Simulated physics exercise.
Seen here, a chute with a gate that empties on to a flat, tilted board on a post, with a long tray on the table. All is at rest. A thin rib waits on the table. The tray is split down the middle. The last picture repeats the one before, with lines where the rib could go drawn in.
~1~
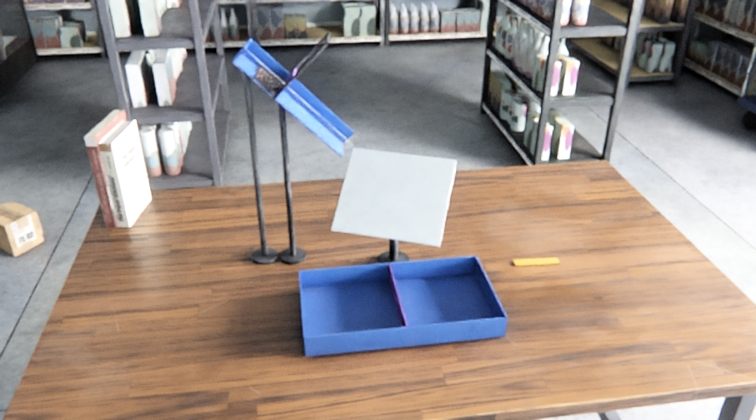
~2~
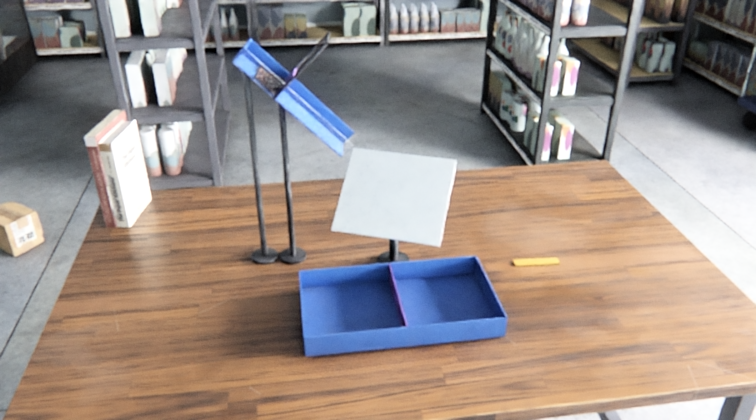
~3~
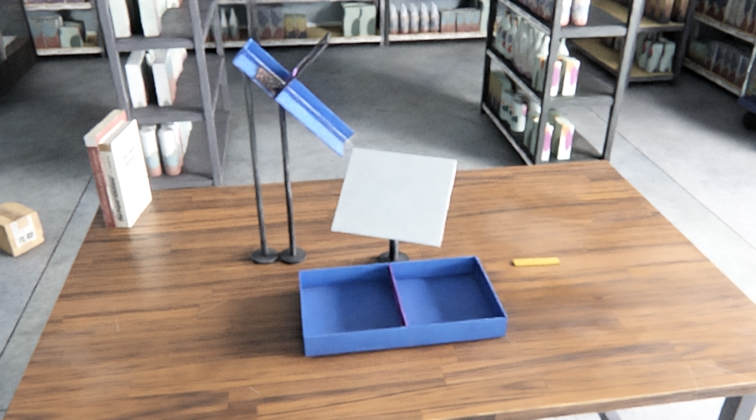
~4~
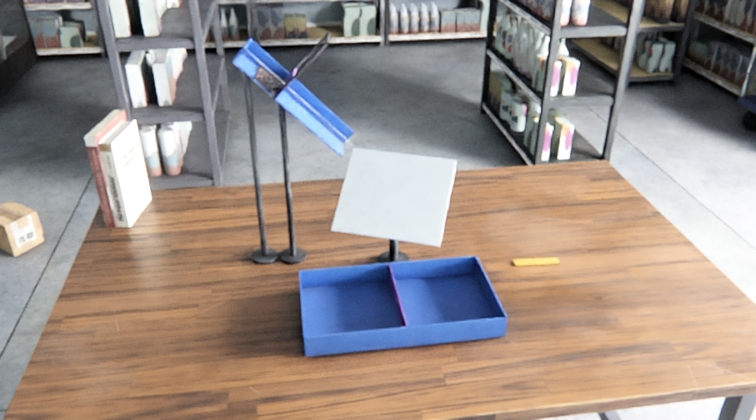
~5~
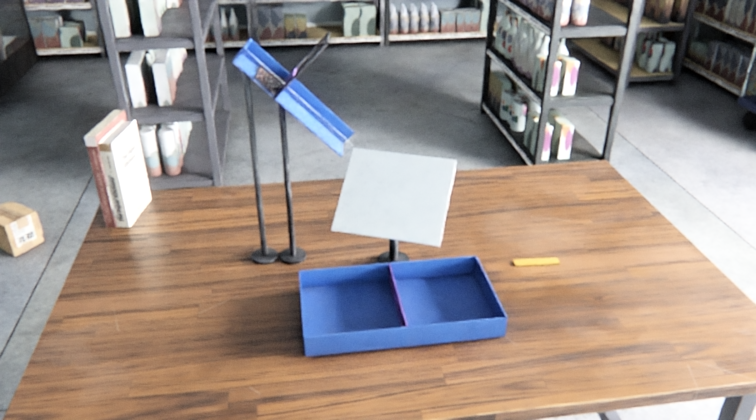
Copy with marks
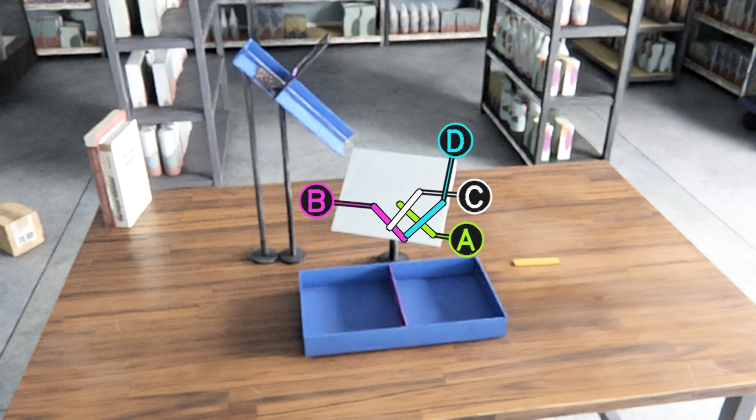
Nothing moves on the brown wooden table, seen from slightly above in a grey-floored room lined with shelves of bottles and packages. A sloping blue chute holding a small dark load stands on thin black posts, above and left of a tilted pale board and a divided blue tray, with books at left and a yellow strip at right. Everything stays still throughout, the camera included.
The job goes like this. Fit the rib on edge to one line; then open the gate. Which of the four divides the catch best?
Go for A.
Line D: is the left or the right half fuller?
The left half.
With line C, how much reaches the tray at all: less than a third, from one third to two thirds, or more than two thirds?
It is more than two thirds.
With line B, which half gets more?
Right.
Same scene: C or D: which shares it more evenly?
That would be D.
On the marked copy, line A from (399, 204) to (433, 234); line B from (373, 206) to (404, 239); line C from (419, 191) to (389, 227); line D from (442, 202) to (407, 234).
With A, of what is caught, about half in the left half, about half in the right.
With B, of what is caught, a small part in the left half, most in the right.
With C, of what is caught, nearly all in the left half, a small part in the right.
With D, of what is caught, most in the left half, about a quarter in the right.
